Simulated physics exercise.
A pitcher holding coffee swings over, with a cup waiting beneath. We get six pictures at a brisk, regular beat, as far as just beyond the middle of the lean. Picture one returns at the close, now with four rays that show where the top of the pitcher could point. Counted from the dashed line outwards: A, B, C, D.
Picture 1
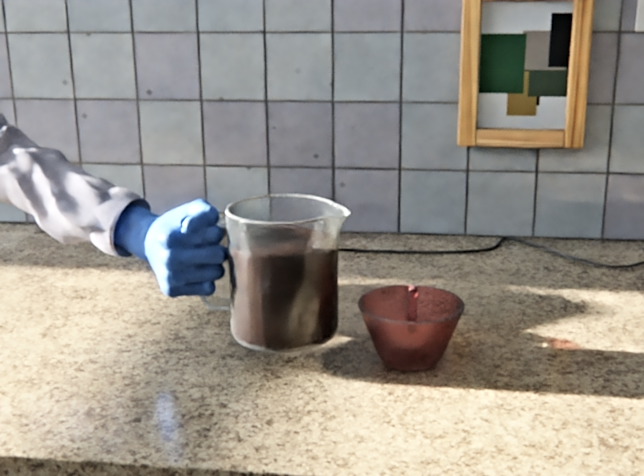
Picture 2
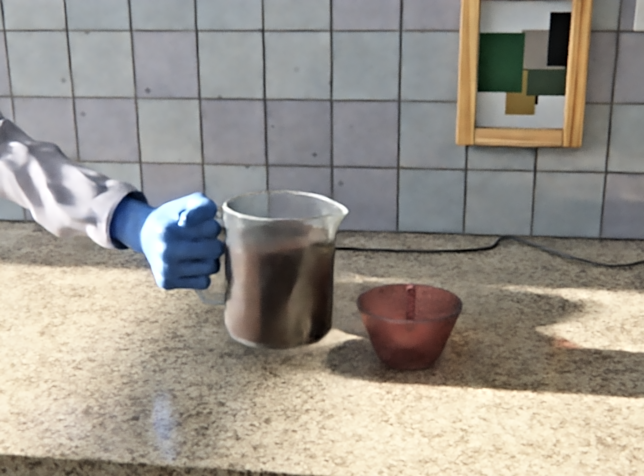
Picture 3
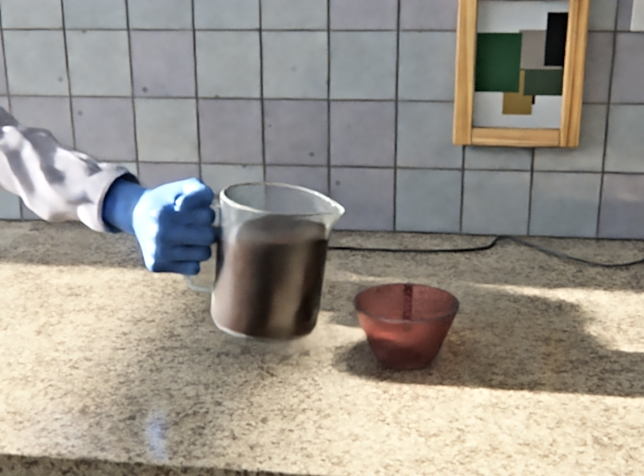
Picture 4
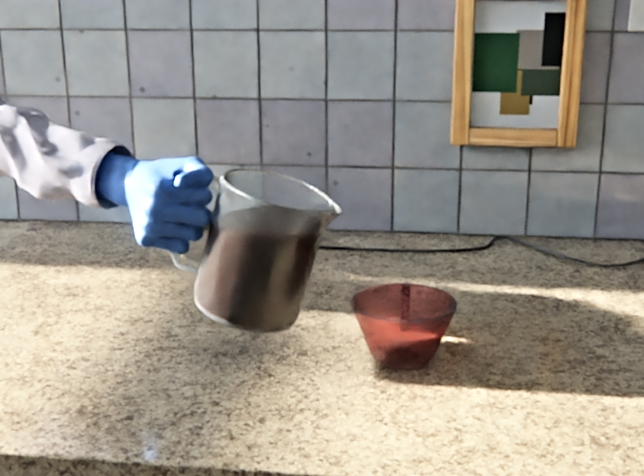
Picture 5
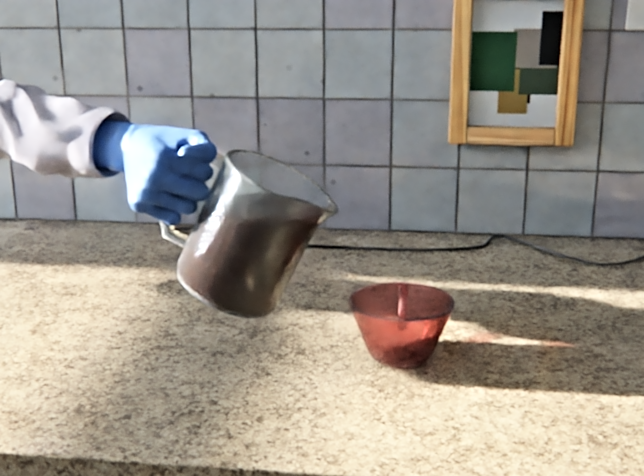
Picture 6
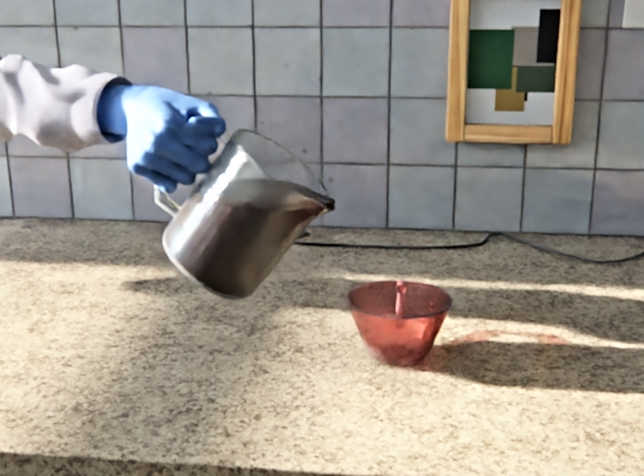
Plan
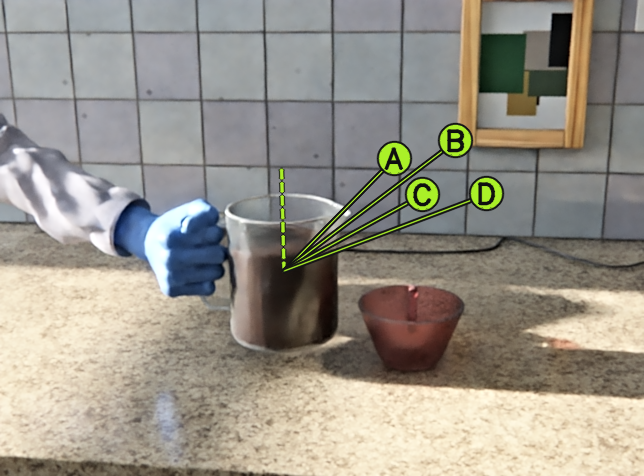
Glass pitcher of dark liquid rising in a blue-gloved hand and tilting rightward above a small red cup on a speckled counter.
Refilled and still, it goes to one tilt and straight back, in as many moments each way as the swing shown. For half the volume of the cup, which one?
Line B.
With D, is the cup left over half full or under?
Over.
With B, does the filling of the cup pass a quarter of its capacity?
Yes.
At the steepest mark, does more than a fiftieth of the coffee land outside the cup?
Yes.
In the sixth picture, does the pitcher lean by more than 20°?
Yes.
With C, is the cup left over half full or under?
Over half.
On the marked copy, A at (382, 170); B at (441, 151); C at (408, 202); D at (470, 200).
If A is chosen, the cup ends with about 20 % of what it can hold.
If B is chosen, the cup ends with about 47 % of what it can hold.
If C is chosen, the cup ends with about 76 % of what it can hold; 5 % of the coffee is spilt.
If D is chosen, the cup ends with about 76 % of what it can hold; 20 % of the coffee is spilt.
